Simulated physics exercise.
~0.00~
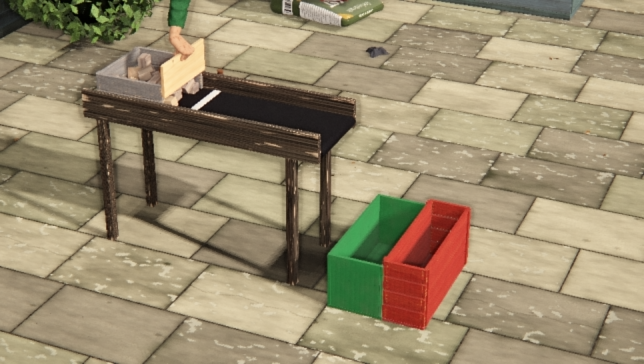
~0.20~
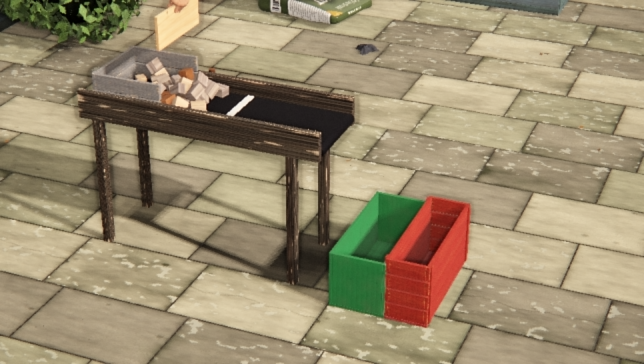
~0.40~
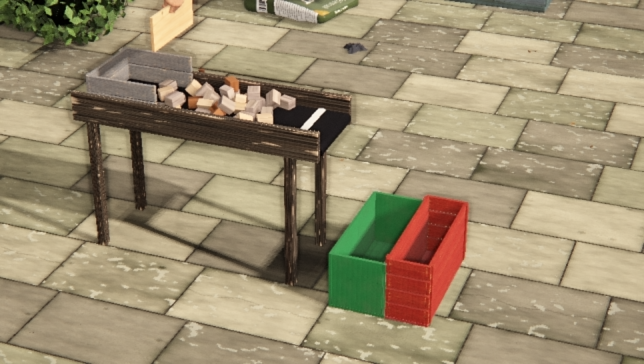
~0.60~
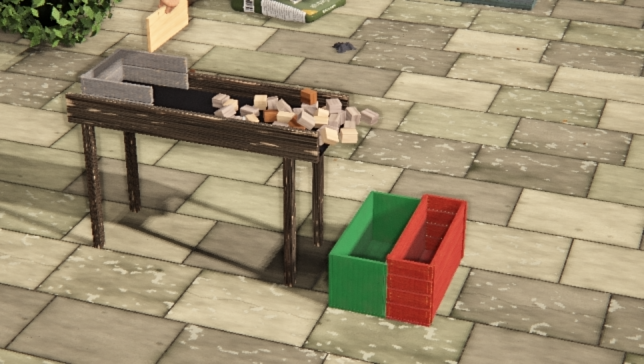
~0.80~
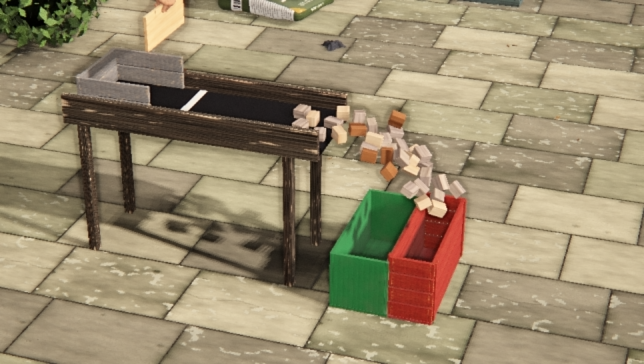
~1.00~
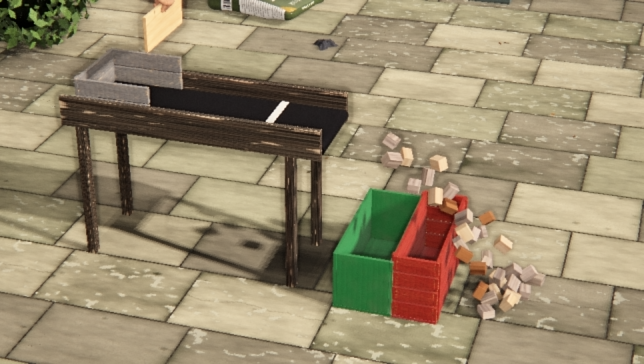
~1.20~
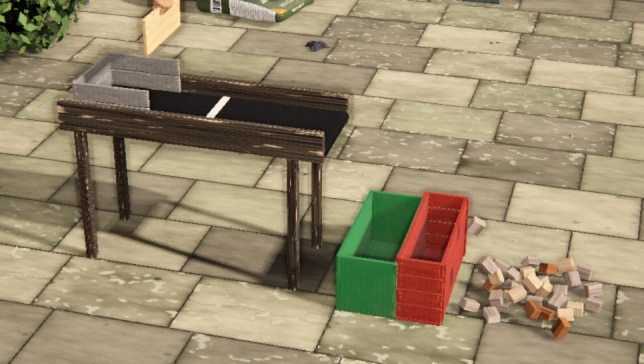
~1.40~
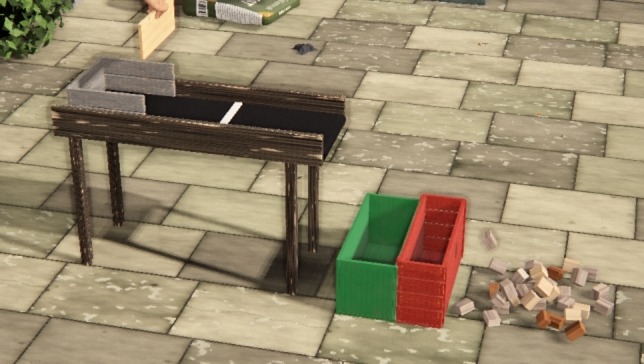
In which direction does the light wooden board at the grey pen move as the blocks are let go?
The board moves up, lifted clear of the pen so the blocks can pass.
